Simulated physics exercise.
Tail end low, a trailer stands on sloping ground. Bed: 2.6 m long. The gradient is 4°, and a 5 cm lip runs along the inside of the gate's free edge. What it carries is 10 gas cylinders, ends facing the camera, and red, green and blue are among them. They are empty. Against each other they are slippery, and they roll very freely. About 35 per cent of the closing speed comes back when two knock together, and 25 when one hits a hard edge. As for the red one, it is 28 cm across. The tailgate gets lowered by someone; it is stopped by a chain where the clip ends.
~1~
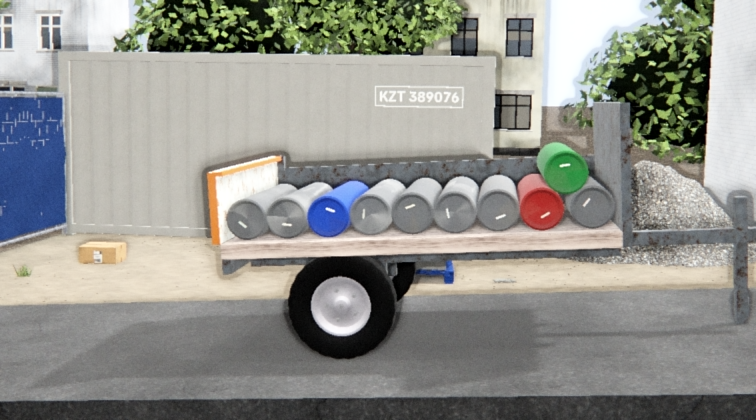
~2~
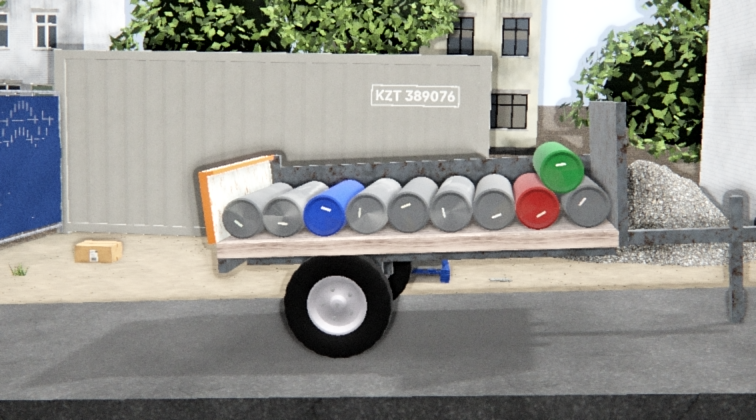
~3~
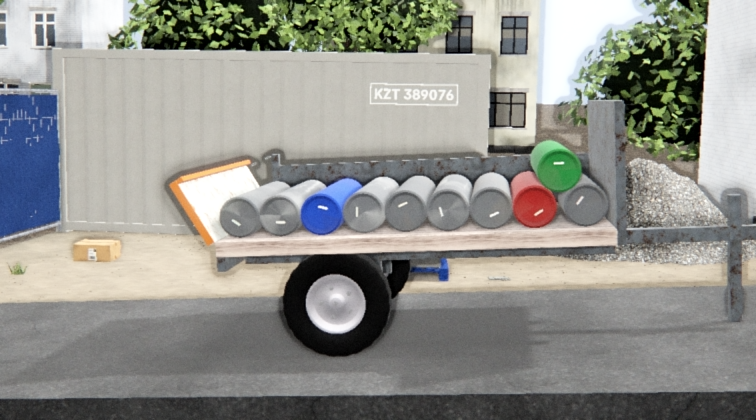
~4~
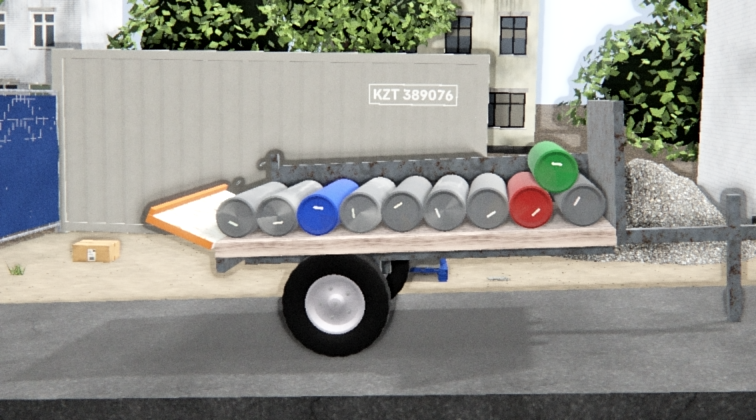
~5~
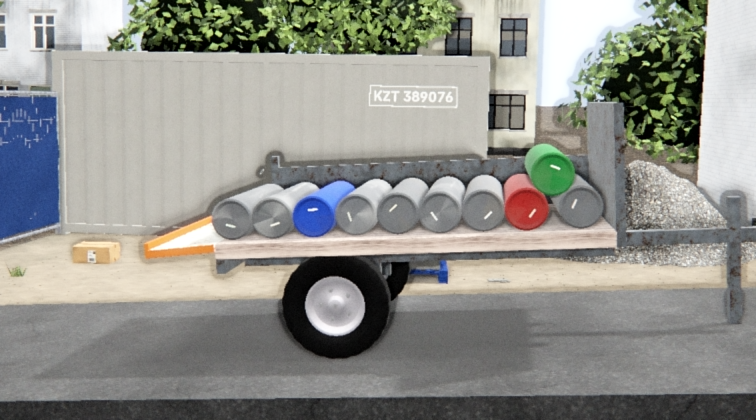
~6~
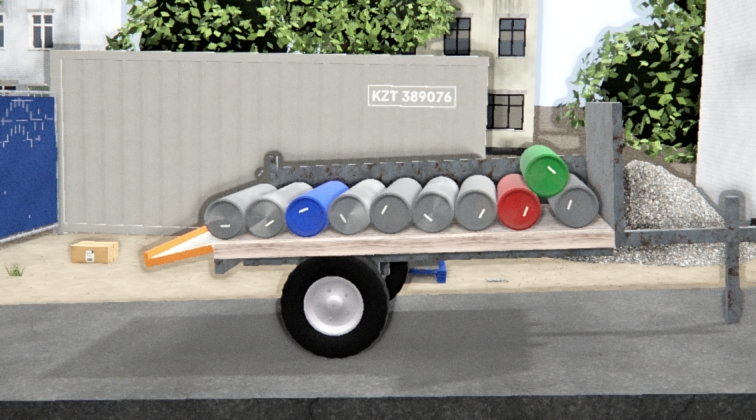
On a roadside, a parked trailer's tailgate swinging down to the left while its row of coloured and grey cylinders rolls slightly left.
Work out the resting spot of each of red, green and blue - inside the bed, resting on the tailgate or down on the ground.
Resting spots - red: Down on the ground, green: Down on the ground, blue: Down on the ground.
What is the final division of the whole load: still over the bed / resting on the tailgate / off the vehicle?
0 - 0 - 10.
Then, 1.3 s past the sixth picture, red is on the bed, 145 cm short of the hinge, rolling left; green is on the bed, 205 cm short of the hinge, rolling left; blue is on the bed, 5 cm short of the hinge, rolling left; 1 gone off the back.
Then, 3.1 s past the sixth picture, red is on the gate, 15 cm past the hinge, rolling left; green is on the bed, 125 cm short of the hinge, rolling left; blue is off the vehicle; 6 gone off the back.
Then, 5.1 s past the sixth picture, red is off the vehicle; green is dropping off the gate; blue is off the vehicle; 9 gone off the back.
Finally (9.6 s after the last picture), red is off the vehicle; green is out on the ground; blue is out on the ground; 10 gone off the back.
